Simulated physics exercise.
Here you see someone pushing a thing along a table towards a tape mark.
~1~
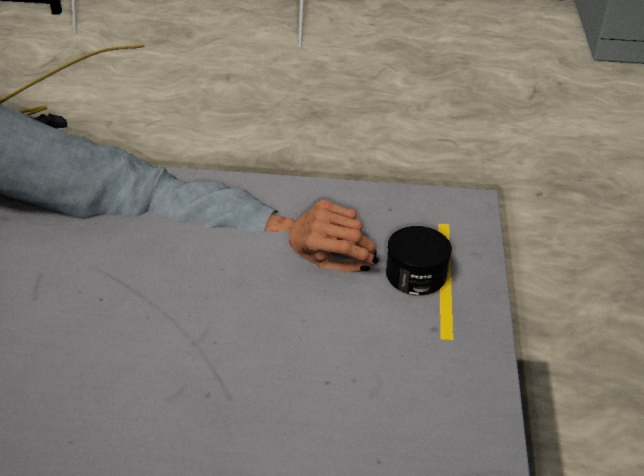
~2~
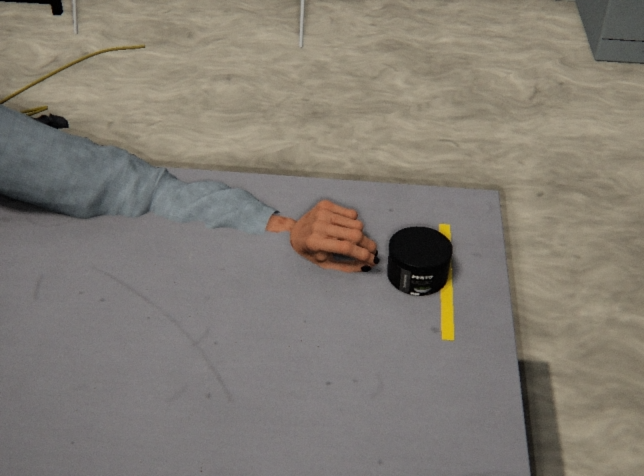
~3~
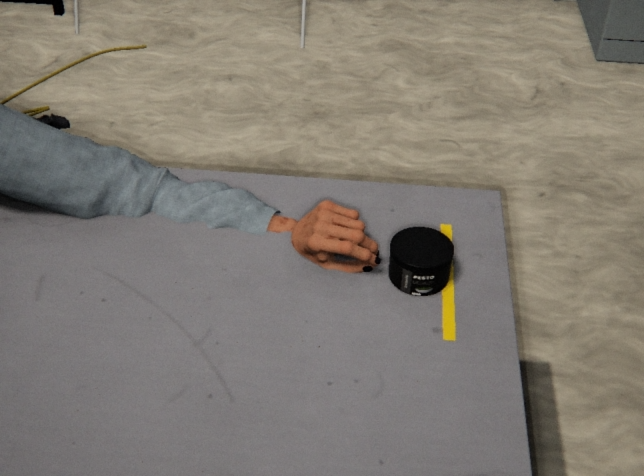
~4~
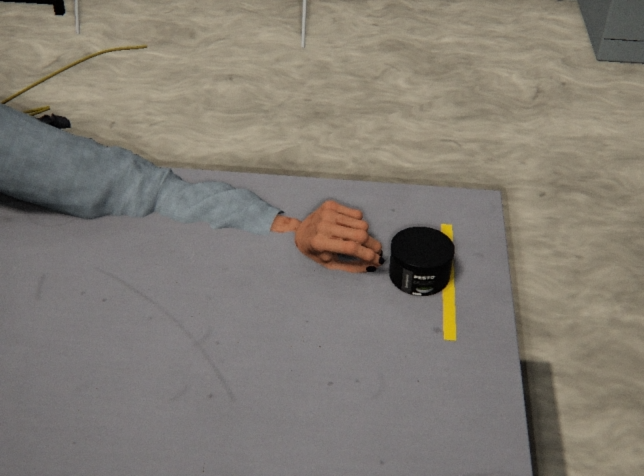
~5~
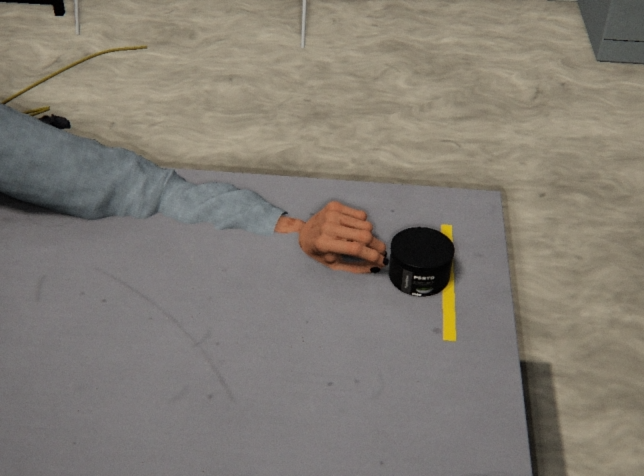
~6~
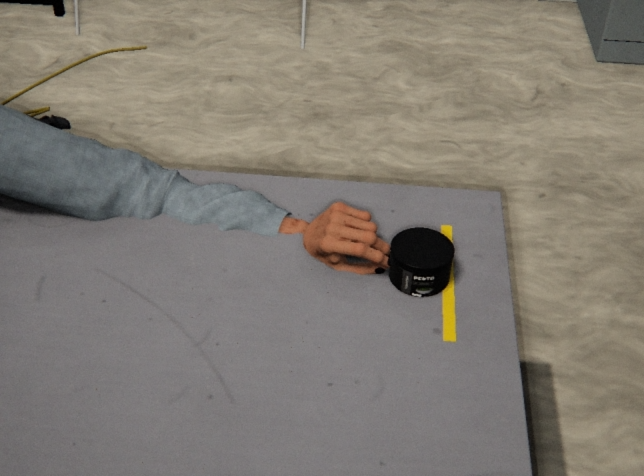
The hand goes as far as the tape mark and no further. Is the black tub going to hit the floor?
So the black tub remains on the tabletop.
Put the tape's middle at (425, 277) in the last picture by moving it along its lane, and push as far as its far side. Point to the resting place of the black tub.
It settles around (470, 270).
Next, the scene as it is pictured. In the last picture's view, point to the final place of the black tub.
The middle ends up near (488, 267).
Then, 0.30 s on from there, black tub displaced a little near (440, 263).
Then, 0.62 s on from there, black tub displaced about its own width near (465, 266).
Then, 0.82 s on from there, black tub displaced about its own width near (479, 266).
In the end, the black tub is still on the table, near (488, 267).
